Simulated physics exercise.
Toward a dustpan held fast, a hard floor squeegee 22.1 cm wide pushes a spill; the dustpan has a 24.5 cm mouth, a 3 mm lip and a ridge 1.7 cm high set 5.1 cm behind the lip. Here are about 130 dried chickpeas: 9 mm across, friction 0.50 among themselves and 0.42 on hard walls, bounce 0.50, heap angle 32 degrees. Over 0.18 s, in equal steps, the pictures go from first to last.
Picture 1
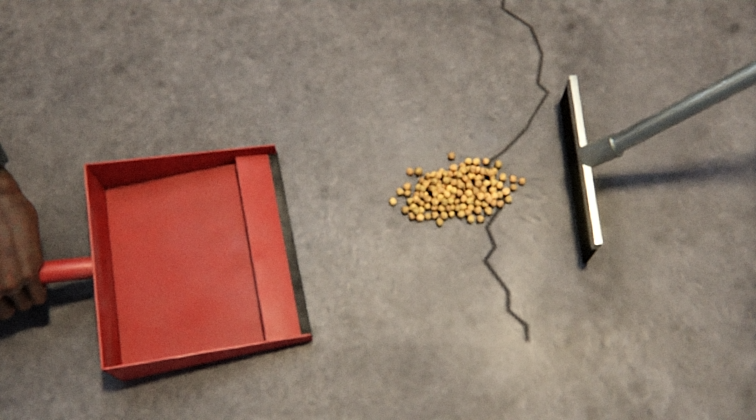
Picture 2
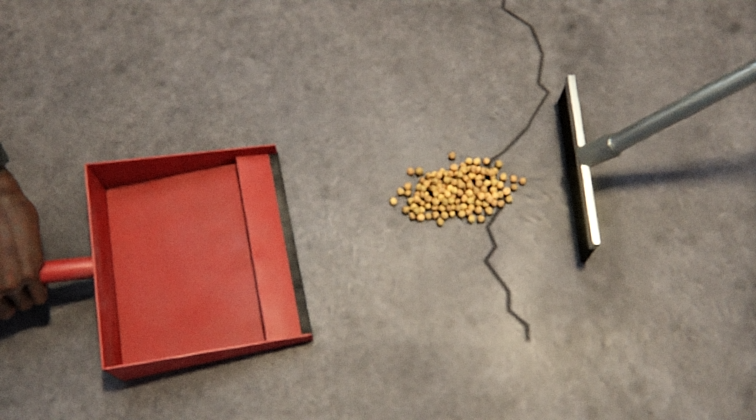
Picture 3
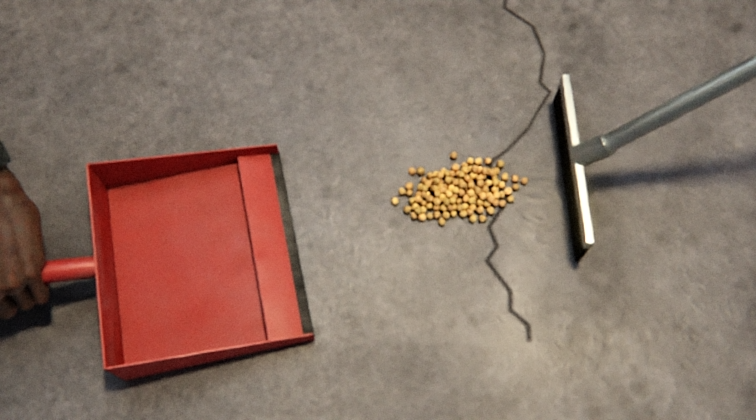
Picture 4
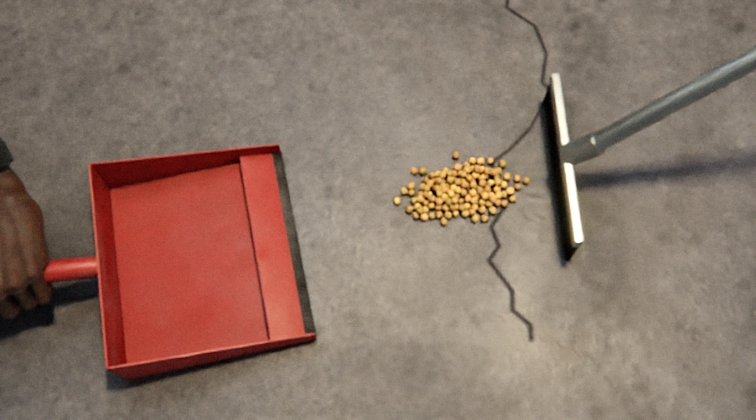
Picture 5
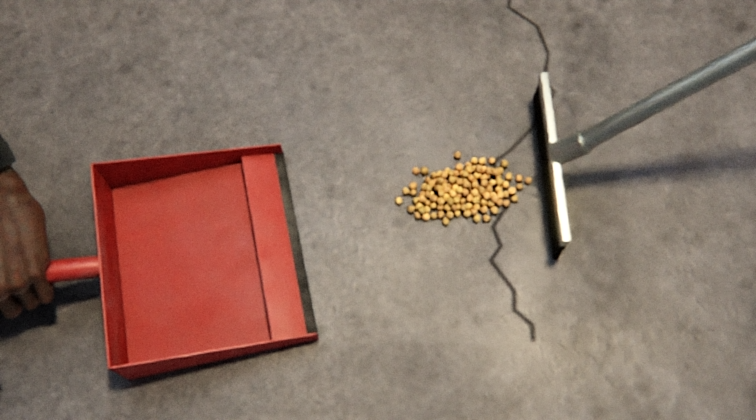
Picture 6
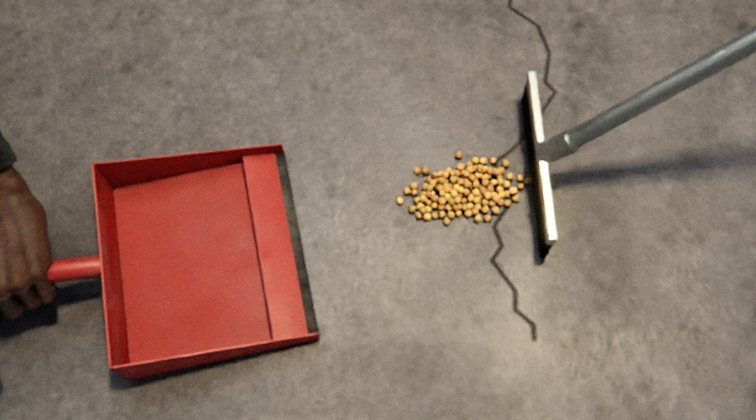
A red dustpan was held still by a hand on the left while a squeegee on the right slid slowly left across the cracked gray floor, closing in on a small heap of dried chickpeas.
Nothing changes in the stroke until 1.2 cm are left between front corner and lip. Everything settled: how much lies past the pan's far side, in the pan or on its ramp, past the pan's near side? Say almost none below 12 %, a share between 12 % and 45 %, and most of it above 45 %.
Far side: A share. Pan: A share. Near side: Almost none.
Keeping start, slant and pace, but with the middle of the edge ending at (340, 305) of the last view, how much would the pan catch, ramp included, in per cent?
Close to 0 in a hundred.
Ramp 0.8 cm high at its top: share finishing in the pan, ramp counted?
It would be roughly 40 percent.
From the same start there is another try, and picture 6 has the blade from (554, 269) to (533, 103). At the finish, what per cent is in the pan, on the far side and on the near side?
That ends as pan 5, far 0, and near 0.
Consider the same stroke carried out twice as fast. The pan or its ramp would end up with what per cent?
About 30 per cent.
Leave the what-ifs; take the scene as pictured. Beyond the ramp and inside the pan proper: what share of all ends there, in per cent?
It comes to some 0 per cent.
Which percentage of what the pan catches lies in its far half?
Roughly 100 in a hundred.
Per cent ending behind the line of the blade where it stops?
Roughly 10 percent of it.
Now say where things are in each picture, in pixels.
Blade from (596, 245) to (571, 83), moved 0.0 cm, 0 of the pieces shifted so far; middle of the pieces at (456, 189); pan at (188, 264), in the first picture.
Blade from (594, 244) to (569, 83), moved 0.3 cm, 0 of the pieces shifted so far; middle of the pieces at (457, 189), in the second picture.
Blade from (588, 244) to (564, 82), moved 1.2 cm, 0 of the pieces shifted so far; middle of the pieces at (458, 188), in the third picture.
Blade from (577, 242) to (554, 81), moved 2.7 cm, 0 of the pieces shifted so far; middle of the pieces at (461, 188), in the fourth picture.
Blade from (564, 241) to (543, 80), moved 4.3 cm, 0 of the pieces shifted so far; middle of the pieces at (462, 188), in the fifth picture.
Blade from (551, 240) to (531, 79), moved 5.9 cm, 0 of the pieces shifted so far; middle of the pieces at (463, 188); pan at (195, 263), in the sixth picture.
Then, 0.30 s after the last picture, middle of the blade 17 cm from the lip; 0 % over the lip, far side 0 %, near side 0 %.
Then, 0.50 s after the last picture, middle of the blade 8 cm from the lip; 0 % over the lip, far side 5 %, near side 0 %.
Then, 0.82 s after the last picture, middle of the blade 3 cm from the lip; 30 % over the lip, far side 15 %, near side 0 %.
In the end, far side 15 %, pan 30 %, near side 0 %, in front of the lip or behind the blade 55 %.
